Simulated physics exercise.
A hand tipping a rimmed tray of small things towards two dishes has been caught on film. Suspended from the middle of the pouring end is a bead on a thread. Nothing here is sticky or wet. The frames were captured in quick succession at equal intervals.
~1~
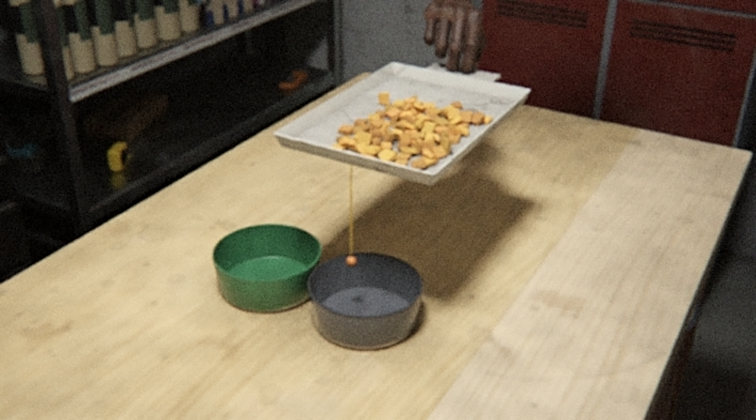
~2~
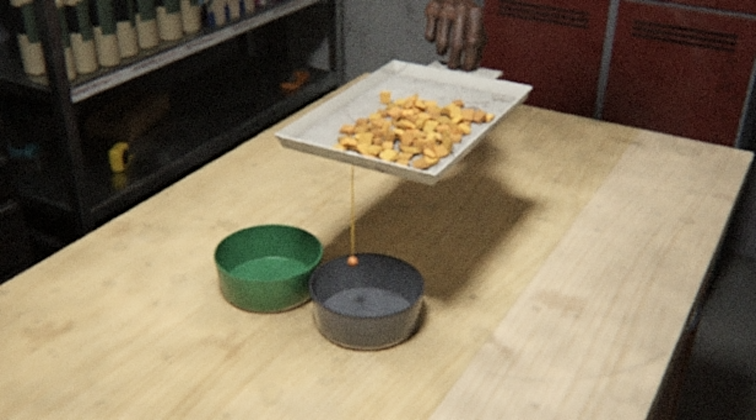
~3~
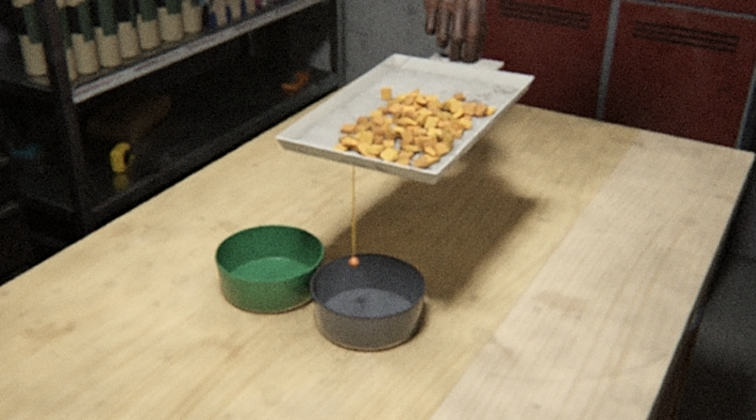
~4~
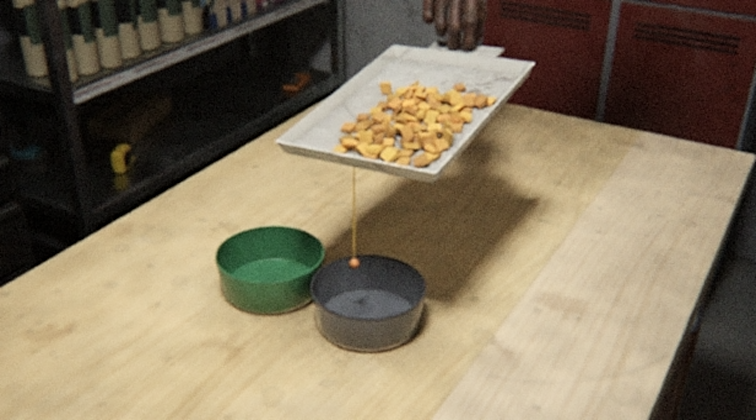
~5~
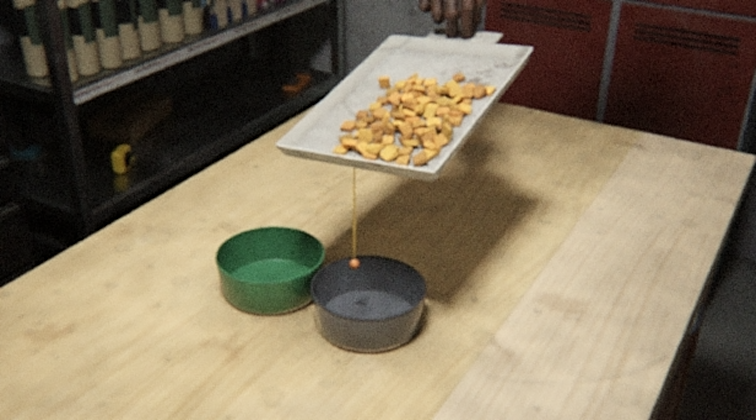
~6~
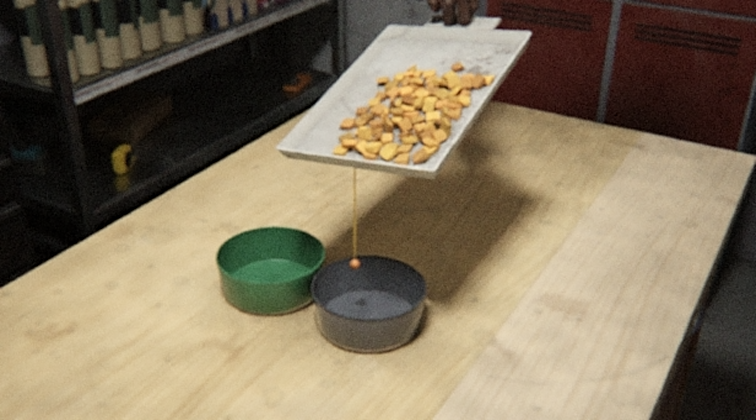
A hand tilted a pale rimmed tray of small golden-brown cereal squares, raising its far end more and more above a green dish and a dark grey one, while an orange bead hung on a thread.
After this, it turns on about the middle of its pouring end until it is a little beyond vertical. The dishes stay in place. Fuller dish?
Left-hand.
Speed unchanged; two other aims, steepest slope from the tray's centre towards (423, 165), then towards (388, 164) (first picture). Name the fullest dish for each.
The rightmost dish, then the rightmost dish.
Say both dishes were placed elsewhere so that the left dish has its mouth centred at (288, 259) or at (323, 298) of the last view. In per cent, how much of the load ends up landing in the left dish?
About 80 and 40 per cent.
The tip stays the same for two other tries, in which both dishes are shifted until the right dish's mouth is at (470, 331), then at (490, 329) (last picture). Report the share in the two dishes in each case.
First 20 %, then 10 %.
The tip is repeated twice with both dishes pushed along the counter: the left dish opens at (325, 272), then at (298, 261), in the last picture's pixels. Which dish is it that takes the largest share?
In the first try it's the left-side dish, and in the second it's the left-side dish.
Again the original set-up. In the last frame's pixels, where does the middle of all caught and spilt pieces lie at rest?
Around (284, 293).
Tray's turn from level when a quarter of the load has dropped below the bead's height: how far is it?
It sits at roughly 85°.
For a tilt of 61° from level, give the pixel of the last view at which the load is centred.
The load is centred around (333, 134).
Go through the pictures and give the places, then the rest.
In the first picture, corners of the pouring end (281, 133) and (431, 171), level; middle of the load (411, 133), cereal squares; left dish (235, 291); right dish (336, 327); bead on its thread (351, 261).
In the second picture, corners of the pouring end (282, 133) and (433, 171), level; middle of the load (413, 132).
In the third picture, corners of the pouring end (283, 136) and (433, 170), tipped barely, lowest at the left corner; middle of the load (408, 123).
In the fourth picture, corners of the pouring end (283, 140) and (433, 169), tipped a little, lowest at the left corner; middle of the load (408, 119).
In the fifth picture, corners of the pouring end (283, 143) and (432, 168), tipped a little, lowest at the left corner; middle of the load (407, 114).
In the sixth picture, corners of the pouring end (283, 146) and (431, 166), tipped clearly, lowest at the left corner; middle of the load (406, 109); left dish (239, 293); right dish (339, 330).
Just after the last frame, tray tipped steeply; almost all on the tray; just a few in the air.
A moment on, tray tipped right over; roughly a quarter on the tray; about a tenth in the right dish; roughly half in the left dish; about a tenth outside both; about a tenth in the air.
Further on, tray tipped past a quarter turn; about a tenth in the right dish; roughly two thirds in the left dish; roughly a quarter outside both.
When it is over, tray tipped past a quarter turn; about a tenth in the right dish; roughly two thirds in the left dish; roughly a quarter outside both.
